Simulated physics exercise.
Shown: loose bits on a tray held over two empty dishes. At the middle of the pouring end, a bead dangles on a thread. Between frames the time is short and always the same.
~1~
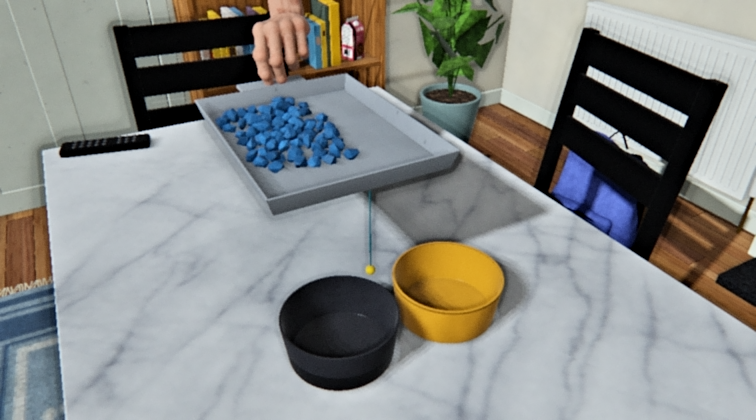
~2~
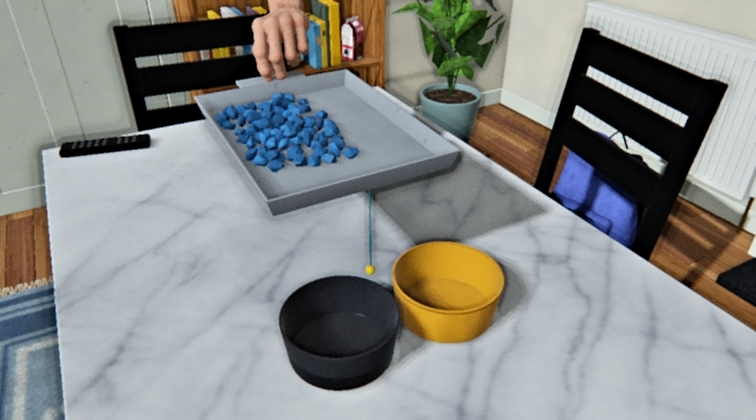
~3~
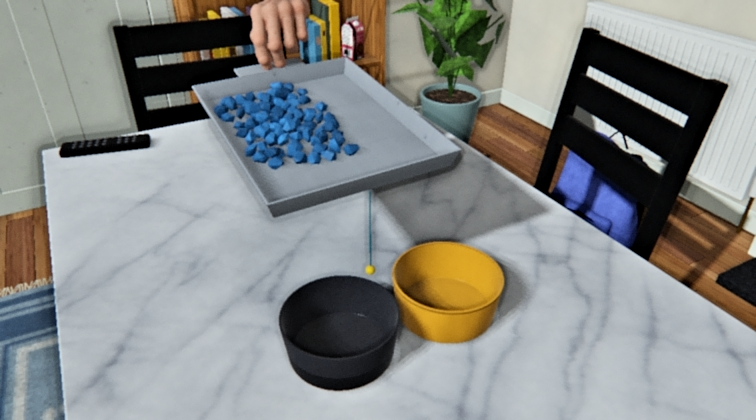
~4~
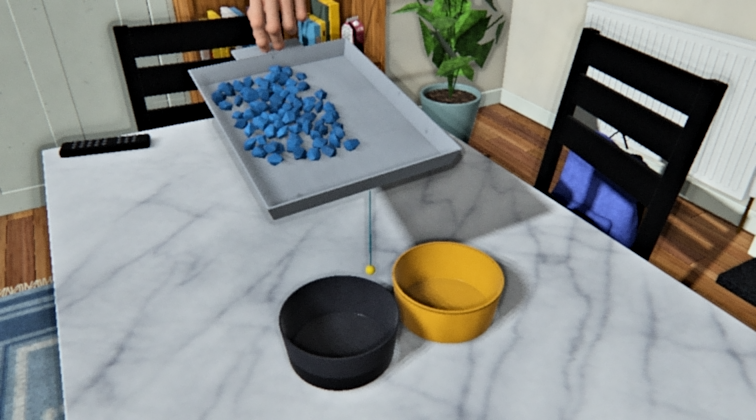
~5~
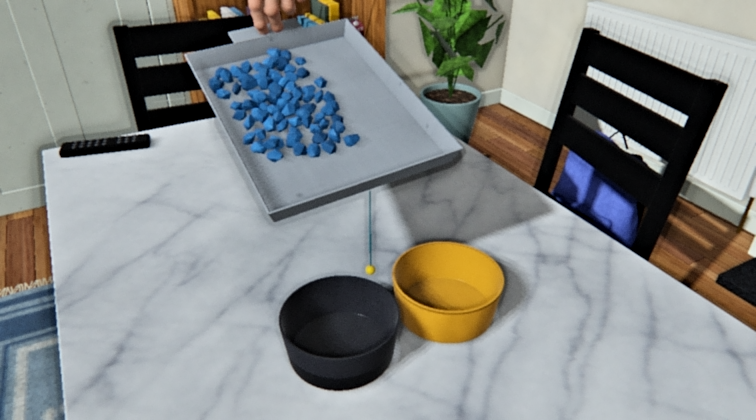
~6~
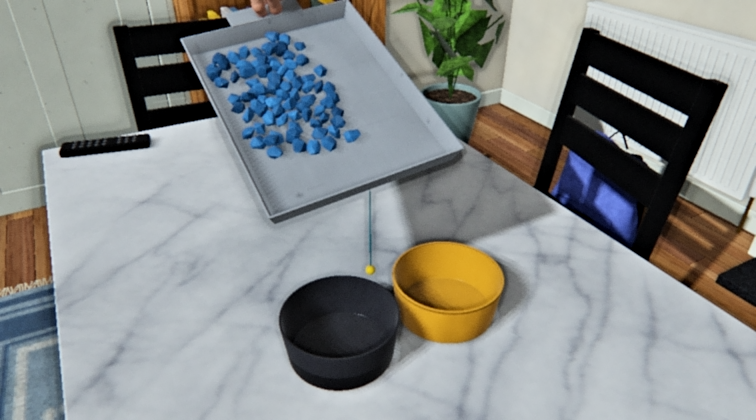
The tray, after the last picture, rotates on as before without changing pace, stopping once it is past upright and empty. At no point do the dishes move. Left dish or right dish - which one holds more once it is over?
Bigger share: Left.
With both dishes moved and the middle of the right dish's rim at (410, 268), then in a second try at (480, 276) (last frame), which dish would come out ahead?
Try 1 - the dish at left; try 2 - the dish at left.
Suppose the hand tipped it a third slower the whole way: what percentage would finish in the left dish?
Estimate: Around 80%.
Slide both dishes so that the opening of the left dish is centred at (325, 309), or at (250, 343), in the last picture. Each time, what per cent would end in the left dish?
In the first position around 70 percent, in the second around 40 percent.
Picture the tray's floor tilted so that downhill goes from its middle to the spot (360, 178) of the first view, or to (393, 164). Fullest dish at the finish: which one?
Try 1: The left-side dish; try 2: The right-side dish.
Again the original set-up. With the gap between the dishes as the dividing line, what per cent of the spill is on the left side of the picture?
It comes to about 90 percent.
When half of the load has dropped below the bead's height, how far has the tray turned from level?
Close to 90 degrees, I reckon.
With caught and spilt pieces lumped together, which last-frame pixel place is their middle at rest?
Roughly at (329, 360).
Just after the last frame, tray tipped steeply; the larger part on the tray; about a tenth in the air.
A moment on, tray tipped past a quarter turn; just a few on the tray; roughly two thirds in the left dish; roughly a quarter outside both; about a tenth in the air.
Further on, tray tipped past a quarter turn; roughly two thirds in the left dish; roughly a quarter outside both.
When it is over, tray tipped past a quarter turn; roughly two thirds in the left dish; not one in the right dish; roughly a quarter outside both.
